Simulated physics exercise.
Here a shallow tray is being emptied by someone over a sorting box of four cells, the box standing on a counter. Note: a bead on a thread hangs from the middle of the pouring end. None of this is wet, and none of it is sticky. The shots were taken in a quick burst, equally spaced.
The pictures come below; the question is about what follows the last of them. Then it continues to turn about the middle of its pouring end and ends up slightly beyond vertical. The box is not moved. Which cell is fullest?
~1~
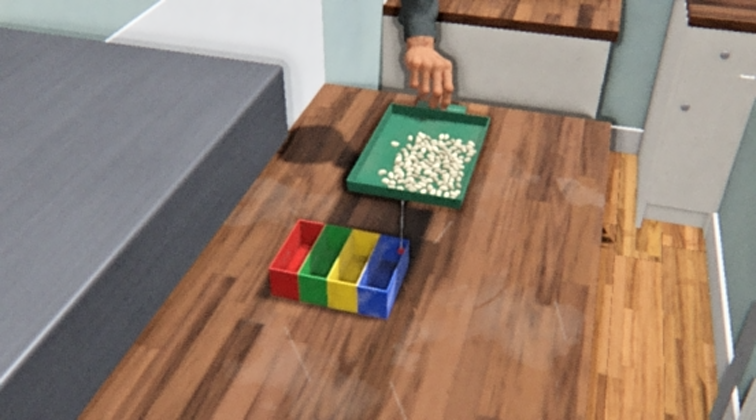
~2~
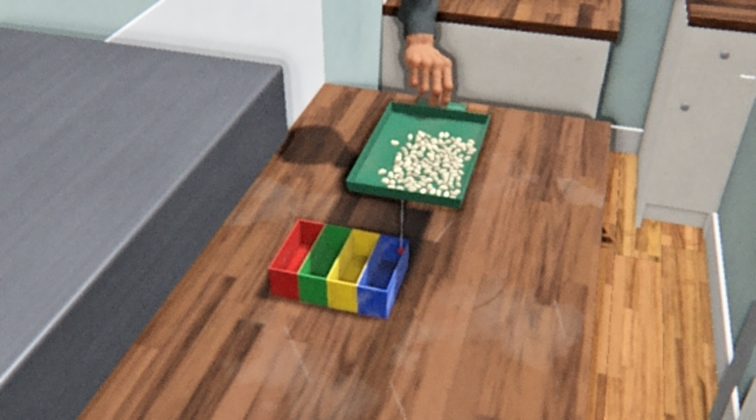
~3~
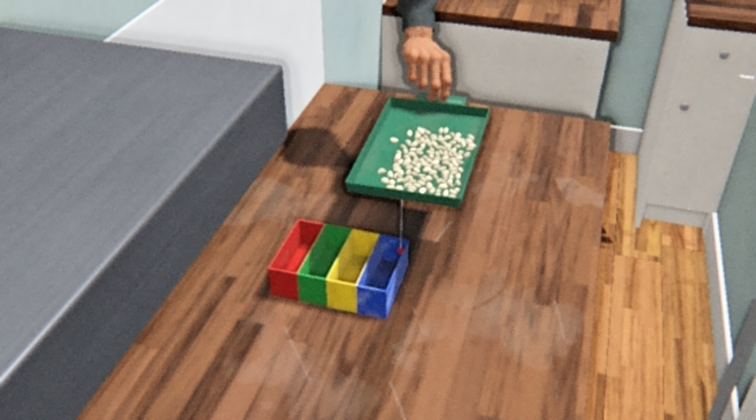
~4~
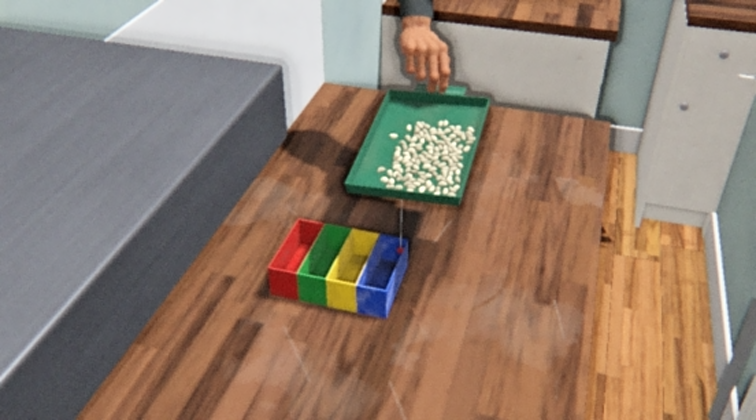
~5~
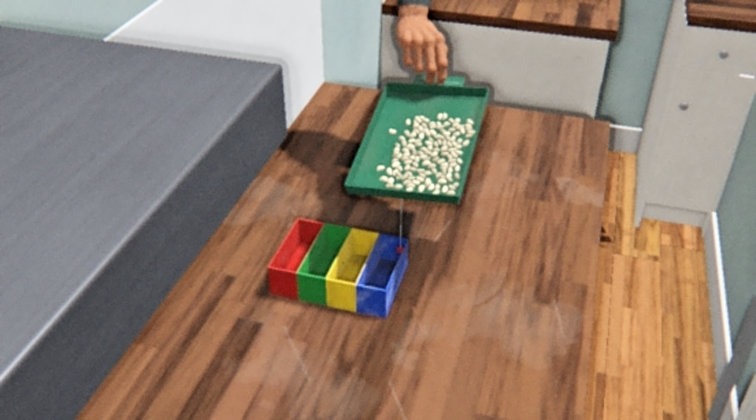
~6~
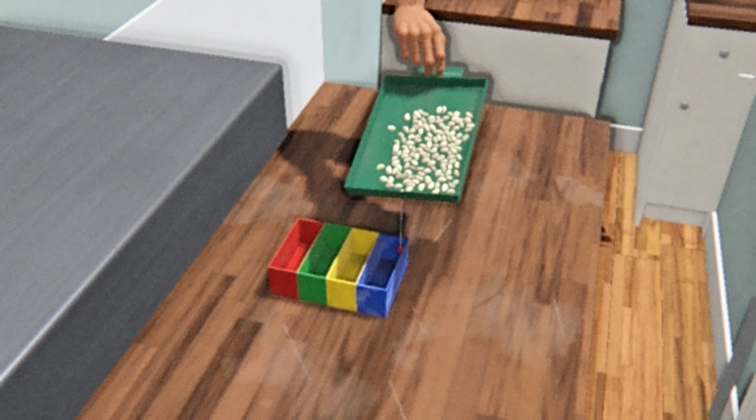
The yellow cell.
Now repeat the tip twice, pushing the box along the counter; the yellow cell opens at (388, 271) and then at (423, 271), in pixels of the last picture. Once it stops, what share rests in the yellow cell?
About 30 and 0 per cent respectively.
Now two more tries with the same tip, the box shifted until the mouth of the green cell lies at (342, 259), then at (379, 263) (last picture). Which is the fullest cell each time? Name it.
So the first one goes to the green cell and the second to red.
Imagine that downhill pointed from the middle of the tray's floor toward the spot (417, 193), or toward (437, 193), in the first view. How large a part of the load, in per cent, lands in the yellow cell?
About 0 and 0 percent.
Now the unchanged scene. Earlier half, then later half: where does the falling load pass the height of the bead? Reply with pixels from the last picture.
Earlier portion about (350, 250); later portion about (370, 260).
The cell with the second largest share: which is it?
Place 2: That blue cell.
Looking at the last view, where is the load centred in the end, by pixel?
Around (359, 290).
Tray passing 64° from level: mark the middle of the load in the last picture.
Roughly at (388, 172).
Soon, tray tipped steeply; nearly all on the tray; a stray few falling or outside the box.
A while on, tray tipped past a quarter turn; most on the tray; a small part in the yellow cell; a stray few in the green cell; a stray few in the blue cell; a stray few falling or outside the box.
Towards the end, tray tipped past a quarter turn; about half in the yellow cell; about a quarter in the blue cell; a small part in the green cell; a small part falling or outside the box.
Finally, tray tipped past a quarter turn; about half in the yellow cell; about a quarter in the blue cell; a small part in the green cell; none in the red cell; a small part outside the box.
